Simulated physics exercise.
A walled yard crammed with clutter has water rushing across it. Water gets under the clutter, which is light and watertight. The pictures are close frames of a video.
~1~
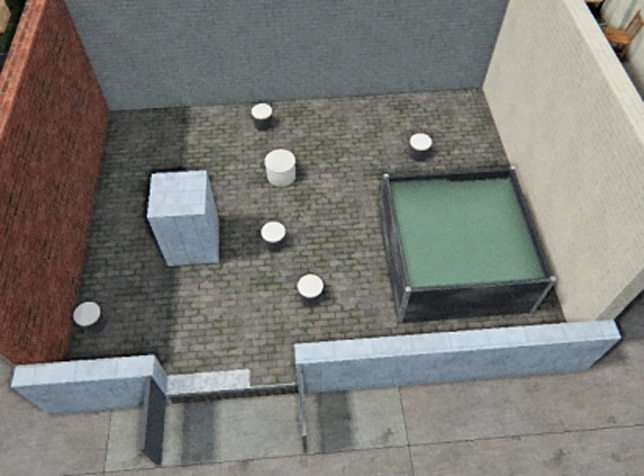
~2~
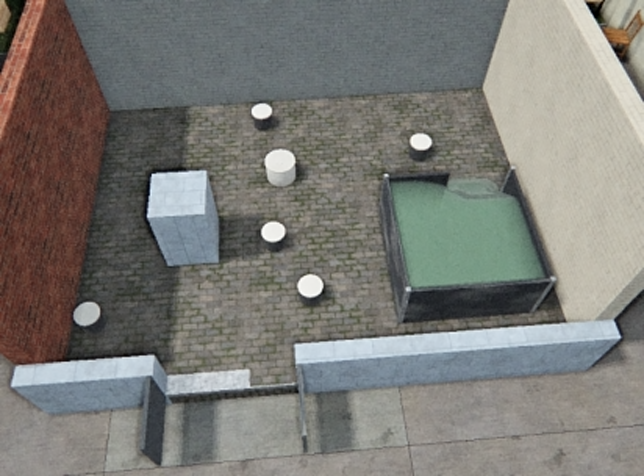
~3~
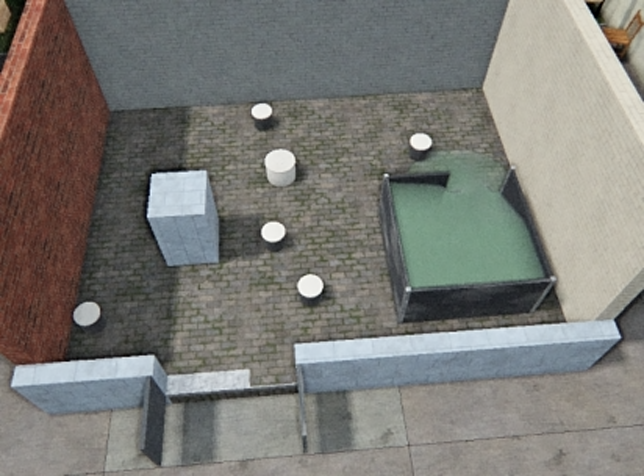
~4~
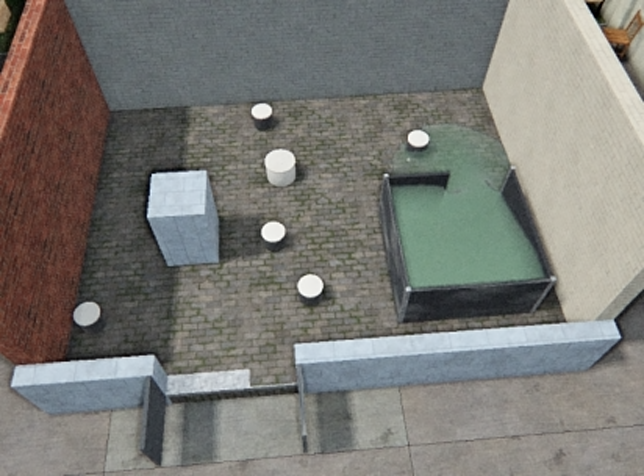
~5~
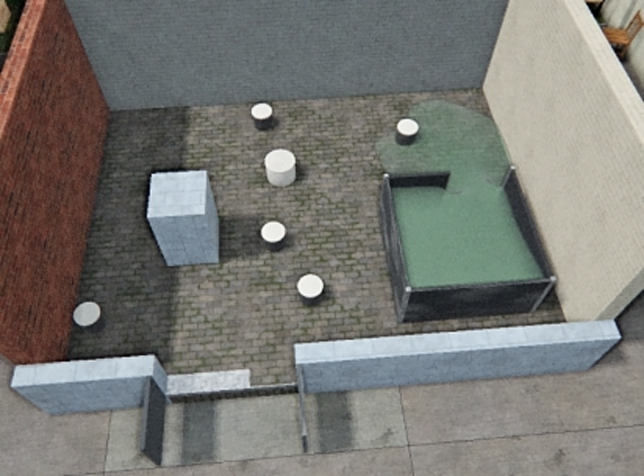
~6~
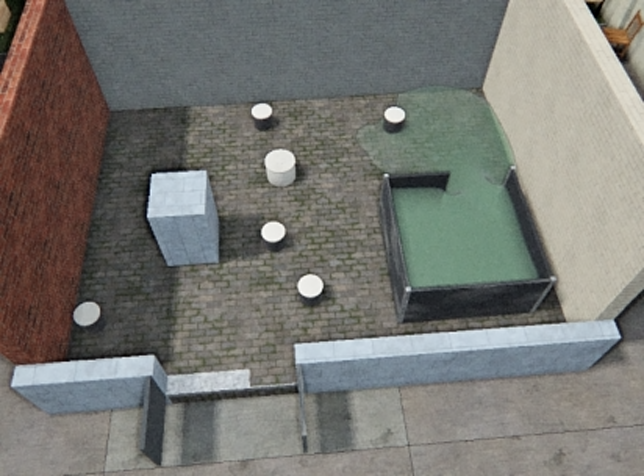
Green water pours from a dark walled tank across the paving and shifts one pail.
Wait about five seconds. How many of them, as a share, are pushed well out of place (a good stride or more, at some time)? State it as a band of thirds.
Share shifted well: Middle, a third to two thirds.
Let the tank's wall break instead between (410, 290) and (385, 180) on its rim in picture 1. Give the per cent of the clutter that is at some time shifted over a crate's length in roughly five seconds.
About 70 per cent.
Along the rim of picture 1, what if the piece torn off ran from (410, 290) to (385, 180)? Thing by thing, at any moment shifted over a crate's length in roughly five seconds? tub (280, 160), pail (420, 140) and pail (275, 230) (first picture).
Travels that far, falls short, travels that far.
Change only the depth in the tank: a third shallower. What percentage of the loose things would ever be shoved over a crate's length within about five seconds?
Roughly 40 in a hundred.
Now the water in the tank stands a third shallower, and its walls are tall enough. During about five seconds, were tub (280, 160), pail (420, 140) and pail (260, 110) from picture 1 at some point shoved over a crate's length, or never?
Taking them as listed, the first did it, the second did it and the third did it.
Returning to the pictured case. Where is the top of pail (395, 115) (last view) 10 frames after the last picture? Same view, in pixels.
Roughly (270, 124).
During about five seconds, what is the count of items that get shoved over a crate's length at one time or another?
The total is 4.
A moment on, 1 of 7 are well off their spots; 0 afloat.
Next, 1 of 7 are well off their spots; 0 afloat.
Later, 3 of 7 are well off their spots; 1 afloat.
In the end, 4 of 7 are well off their spots, and 4 have been at some point; 2 afloat.
